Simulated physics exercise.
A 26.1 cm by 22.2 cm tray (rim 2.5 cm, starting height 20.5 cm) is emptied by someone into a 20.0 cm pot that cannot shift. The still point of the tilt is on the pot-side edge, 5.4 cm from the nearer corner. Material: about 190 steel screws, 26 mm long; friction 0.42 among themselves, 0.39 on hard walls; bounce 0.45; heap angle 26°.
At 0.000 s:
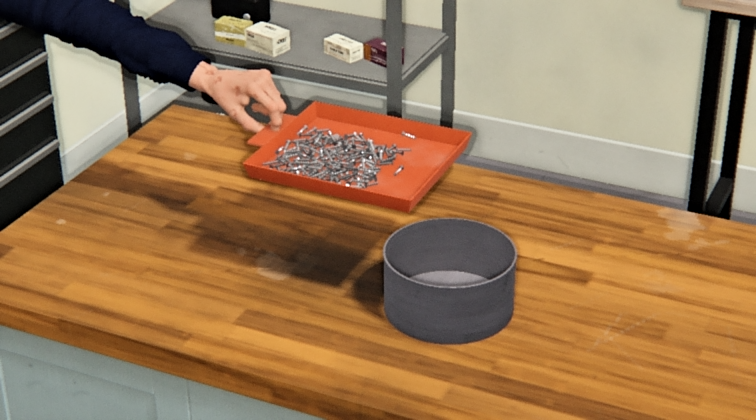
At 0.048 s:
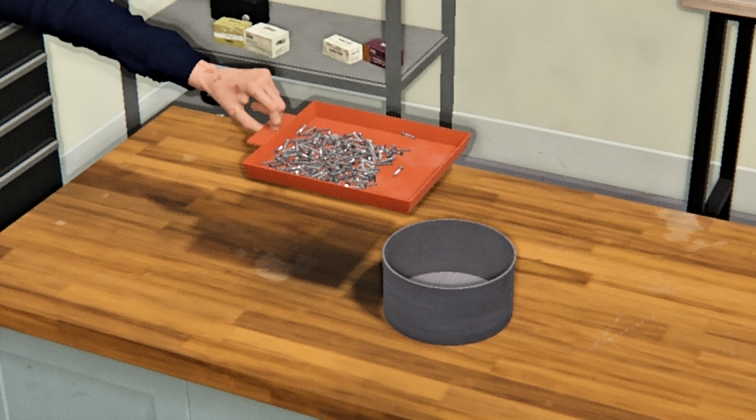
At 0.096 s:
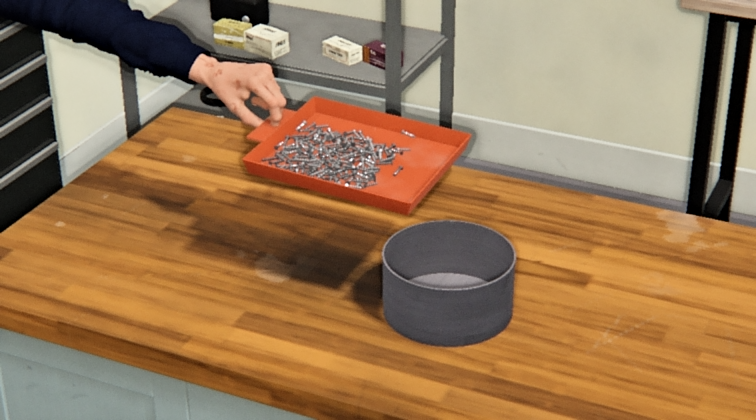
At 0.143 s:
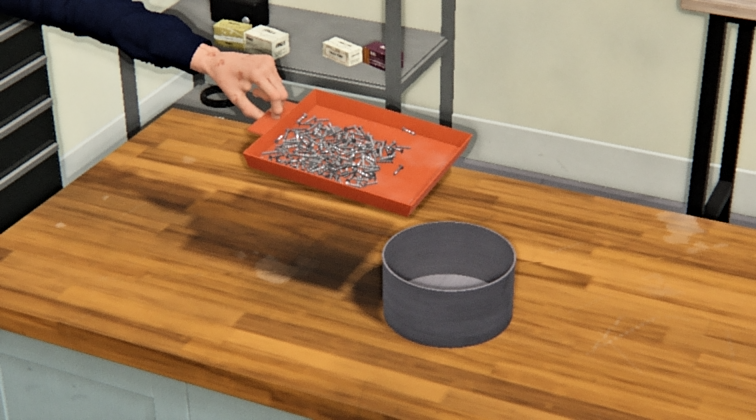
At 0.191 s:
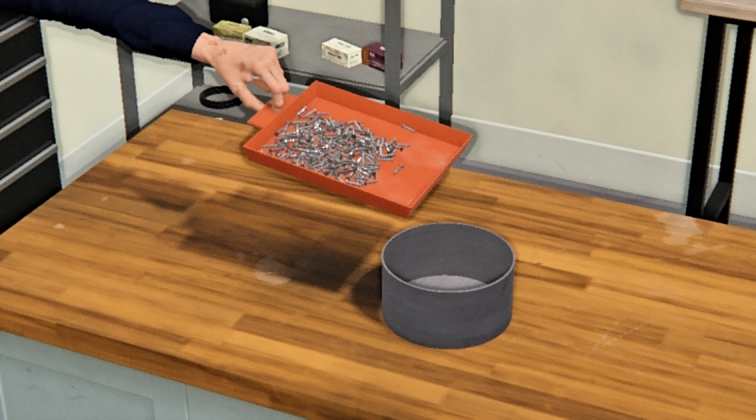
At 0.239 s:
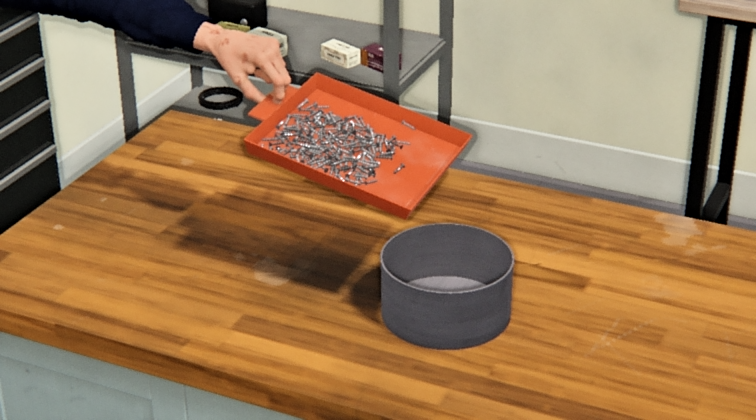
A red tray holding a heap of small steel screws tilts gradually above a wooden worktop, its handle side rising in a person's hand while its right front corner dips slightly beside a dark, round, open pot.
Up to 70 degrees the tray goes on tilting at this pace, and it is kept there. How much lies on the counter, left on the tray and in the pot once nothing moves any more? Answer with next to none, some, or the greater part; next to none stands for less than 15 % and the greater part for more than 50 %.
Counter: Next to none; left on the tray: The greater part; pot: Some.
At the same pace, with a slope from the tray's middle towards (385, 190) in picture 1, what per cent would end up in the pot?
Near 20 percent, give or take.
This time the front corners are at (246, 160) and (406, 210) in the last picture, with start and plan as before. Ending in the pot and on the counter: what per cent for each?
Final per cent - pot 5, counter 60.
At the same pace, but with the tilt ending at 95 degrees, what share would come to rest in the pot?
About 90 in a hundred would end up in the pot.
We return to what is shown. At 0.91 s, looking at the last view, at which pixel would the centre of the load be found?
Load centre, approx.: (426, 188) px.
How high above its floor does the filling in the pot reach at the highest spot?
It stands at some 1.5 cm.
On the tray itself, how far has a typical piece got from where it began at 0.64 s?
Displacement on the tray: Roughly 6 cm.
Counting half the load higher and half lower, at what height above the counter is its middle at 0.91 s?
Roughly 24 centimetres, more or less.
After 0.64 s, tilt 40 degrees; the tray holds 100 %, the pot 0 %.
Then, at 0.91 s, tilt 59 degrees; the tray holds 85 %, the pot 0 %.
After 1.28 s, tilt 70 degrees; the tray holds 60 %, the pot 35 %.
In the end, at 2.7 s, counter 5 %, tray 60 %, pot 40 %.
